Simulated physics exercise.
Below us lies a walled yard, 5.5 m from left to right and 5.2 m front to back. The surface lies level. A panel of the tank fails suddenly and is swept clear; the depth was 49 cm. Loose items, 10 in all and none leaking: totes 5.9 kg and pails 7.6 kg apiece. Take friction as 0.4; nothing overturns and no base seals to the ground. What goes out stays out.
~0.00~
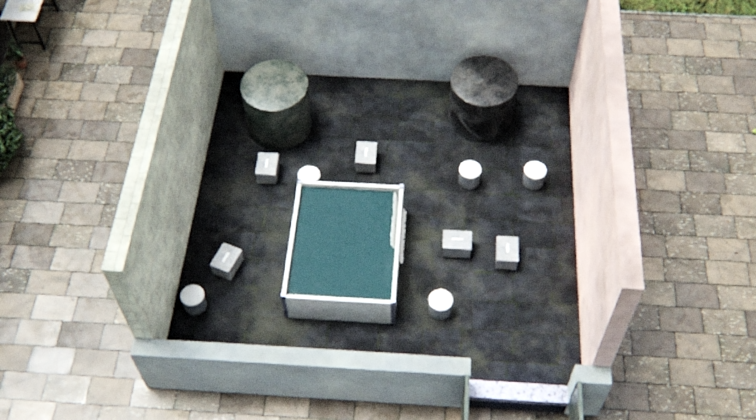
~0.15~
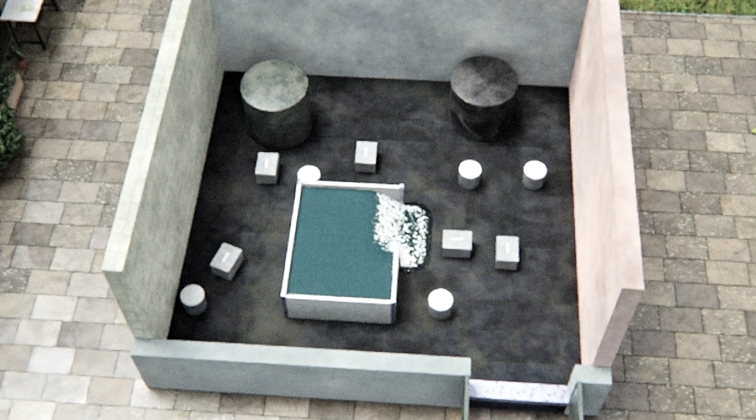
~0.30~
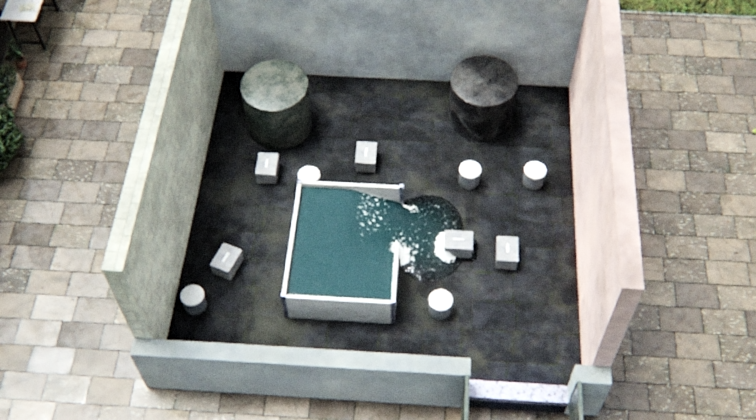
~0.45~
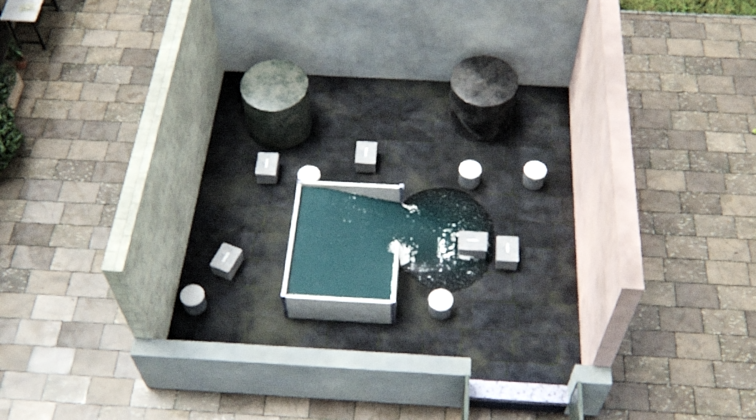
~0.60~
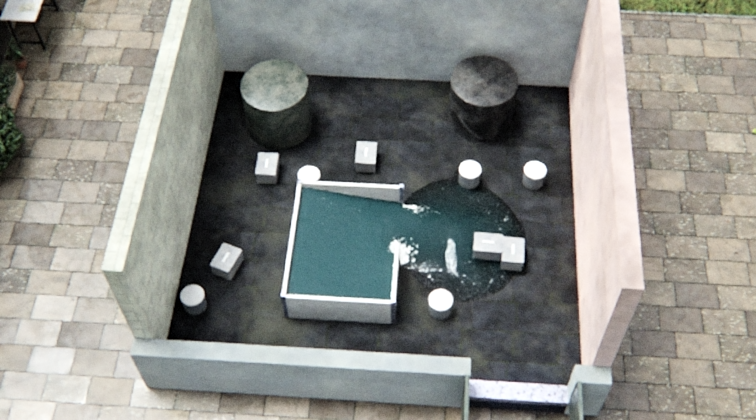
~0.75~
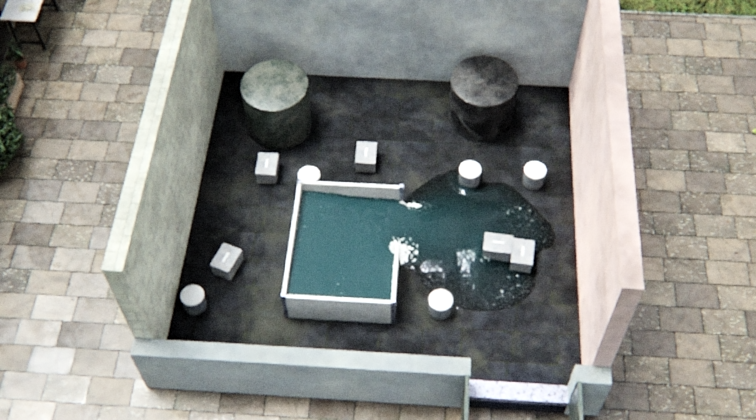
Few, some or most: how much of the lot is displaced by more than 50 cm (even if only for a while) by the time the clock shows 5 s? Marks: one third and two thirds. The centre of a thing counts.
Share: One to two thirds.
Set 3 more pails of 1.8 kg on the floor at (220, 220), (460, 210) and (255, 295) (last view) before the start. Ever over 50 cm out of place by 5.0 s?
In turn: Short of it, over, less.
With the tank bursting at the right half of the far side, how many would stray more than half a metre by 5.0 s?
In that case 1 of them.
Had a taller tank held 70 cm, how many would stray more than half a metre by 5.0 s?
In that case 4 of them.
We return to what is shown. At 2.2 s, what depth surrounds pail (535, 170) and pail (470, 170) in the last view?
Roughly 11 and 6 cm.
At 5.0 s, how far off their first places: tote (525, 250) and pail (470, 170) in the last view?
In turn: Washed out, 200 cm.
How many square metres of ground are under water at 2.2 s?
About 12.0 m2.
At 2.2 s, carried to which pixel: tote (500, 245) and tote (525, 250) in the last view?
Around (544, 266) and (571, 272).
After 1.1 s 2 of 10 are over 50 cm from their spots; 1 afloat.
After 2.2 s 4 of 10 are over 50 cm from their spots; 3 afloat.
After 3.5 s 4 of 10 are over 50 cm from their spots; 3 afloat.
After 5.0 s 4 of 10 are over 50 cm from their spots, and 4 have been at some point; 1 afloat.
